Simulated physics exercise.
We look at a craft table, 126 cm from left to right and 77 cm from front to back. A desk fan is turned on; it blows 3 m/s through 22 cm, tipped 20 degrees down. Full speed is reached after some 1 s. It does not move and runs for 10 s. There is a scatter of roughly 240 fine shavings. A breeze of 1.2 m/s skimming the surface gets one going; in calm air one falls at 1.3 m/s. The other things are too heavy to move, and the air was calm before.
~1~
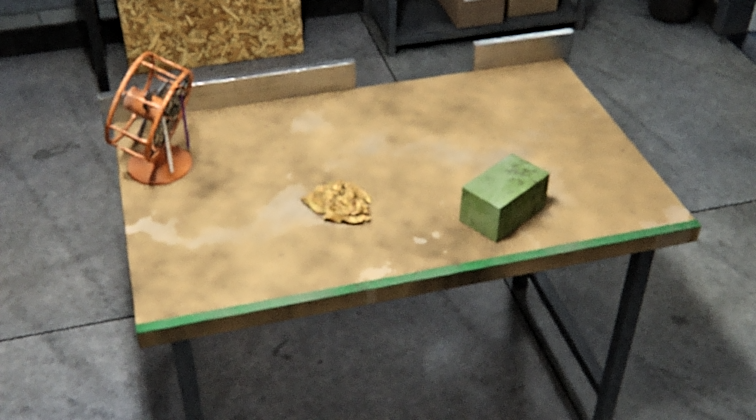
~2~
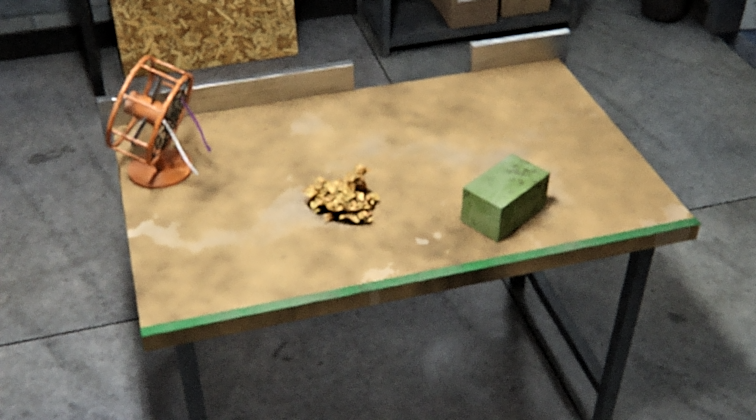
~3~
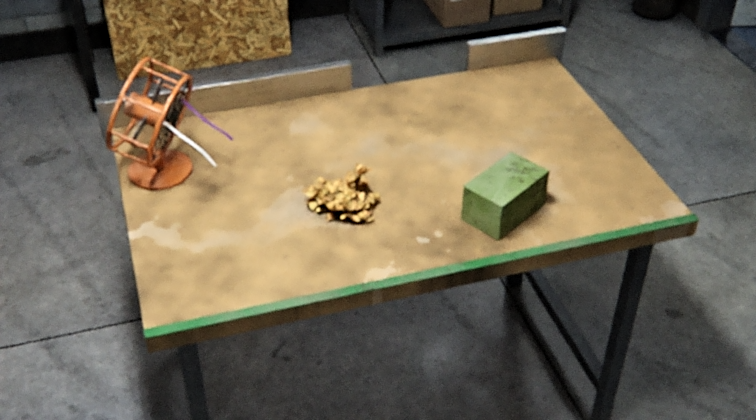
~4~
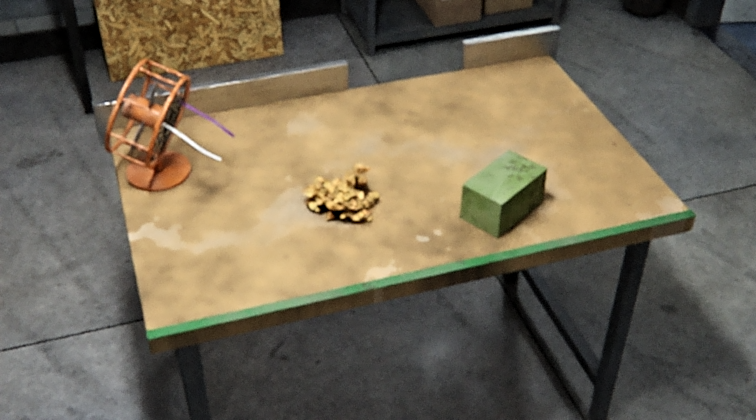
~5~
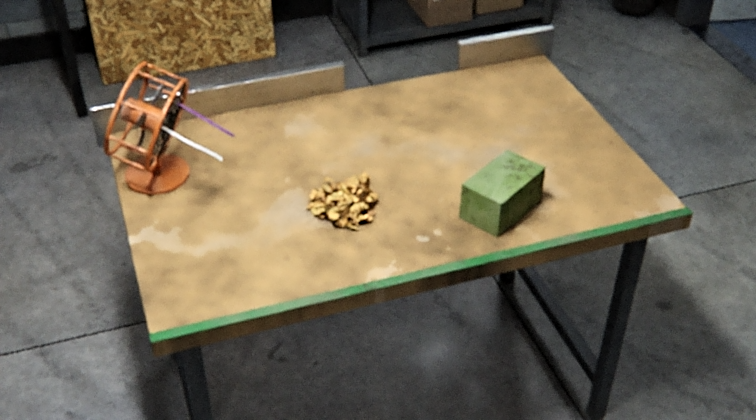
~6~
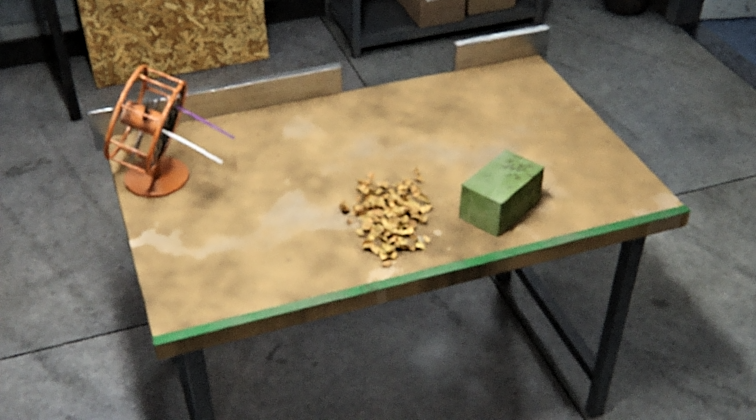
In this clip, an orange desk fan stands at the left of a craft table while ribbons stream from it, and a pile of golden shavings shifts slightly, then spreads rightward across the surface toward a still green block.
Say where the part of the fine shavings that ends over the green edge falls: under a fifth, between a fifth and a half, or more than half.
Of the fine shavings, more than half end over the green edge.
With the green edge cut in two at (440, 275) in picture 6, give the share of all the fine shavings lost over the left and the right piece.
Some 5 % left, 60 % right.
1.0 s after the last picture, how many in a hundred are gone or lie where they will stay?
About 90 %.
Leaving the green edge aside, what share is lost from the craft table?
Some 20 per cent.
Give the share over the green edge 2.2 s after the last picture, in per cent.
About 70 %.
Then, 1.0 s after the last picture, 67 % are over the green edge; the middle of those still in play is near (471, 194); 89 % have settled or left.
Then, 2.2 s after the last picture, 67 % are over the green edge; 93 % have settled or left.
Then, 4.6 s after the last picture, 67 % are over the green edge; 95 % have settled or left.
Then, 9.1 s after the last picture, at the end, 67 % are over the green edge.
